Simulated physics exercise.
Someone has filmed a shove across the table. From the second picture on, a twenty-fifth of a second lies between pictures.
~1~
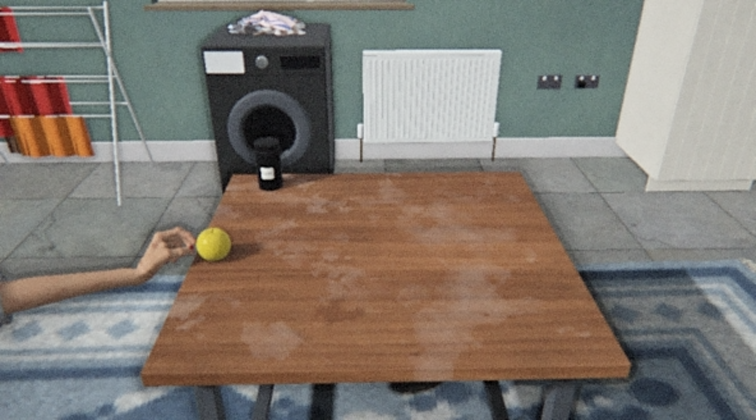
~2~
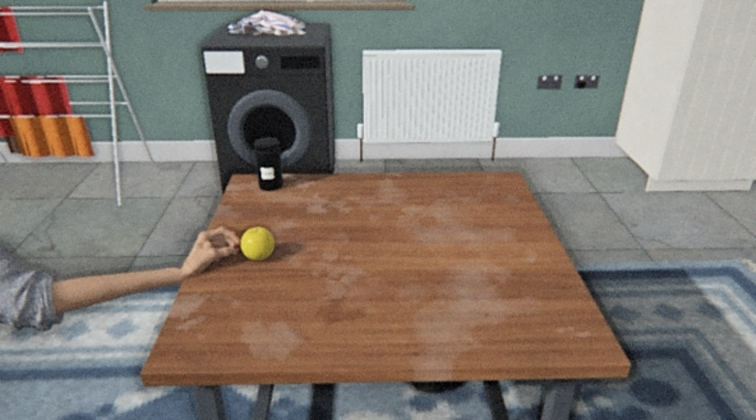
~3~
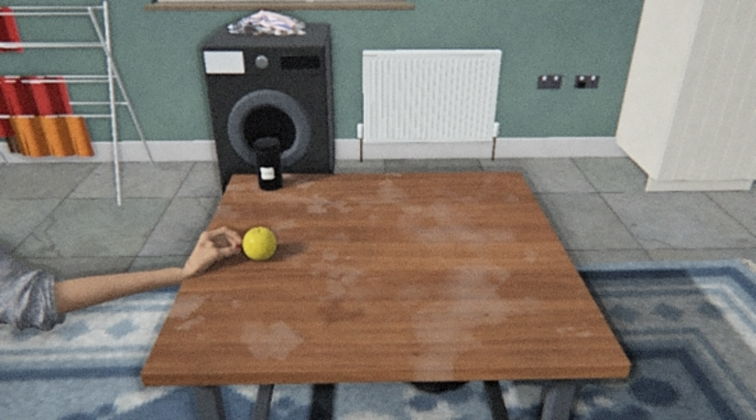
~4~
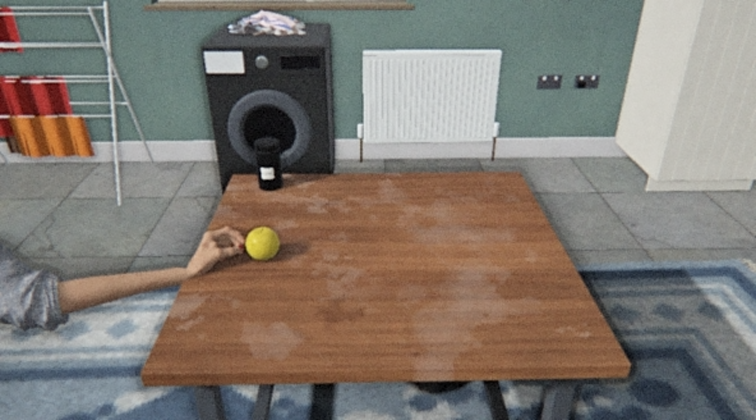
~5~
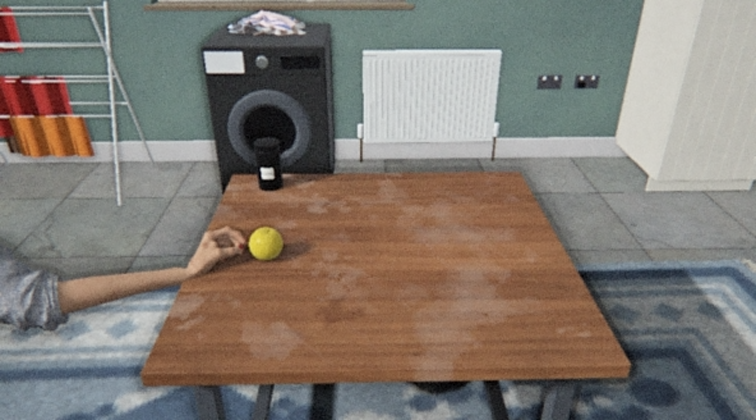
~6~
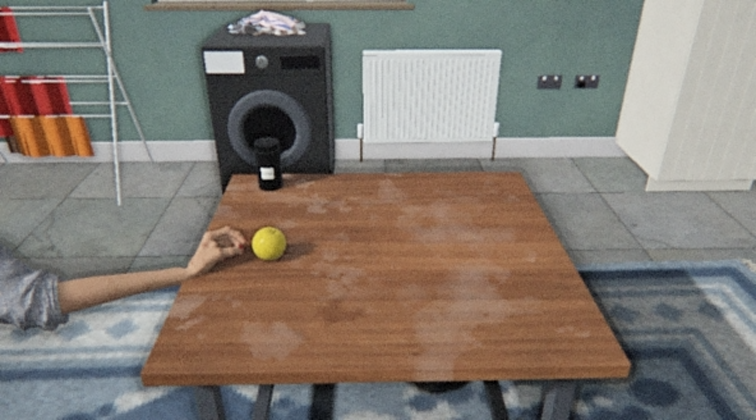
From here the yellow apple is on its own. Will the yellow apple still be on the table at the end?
The yellow apple remains on top.
Then, 0.40 s after the last picture, yellow apple rolled about its own width near (297, 243).
Then, 0.90 s after the last picture, yellow apple rolled well along near (321, 243).
At rest, moved from the start, yellow apple. Seen from the same camera at the end, yellow apple near (334, 243).
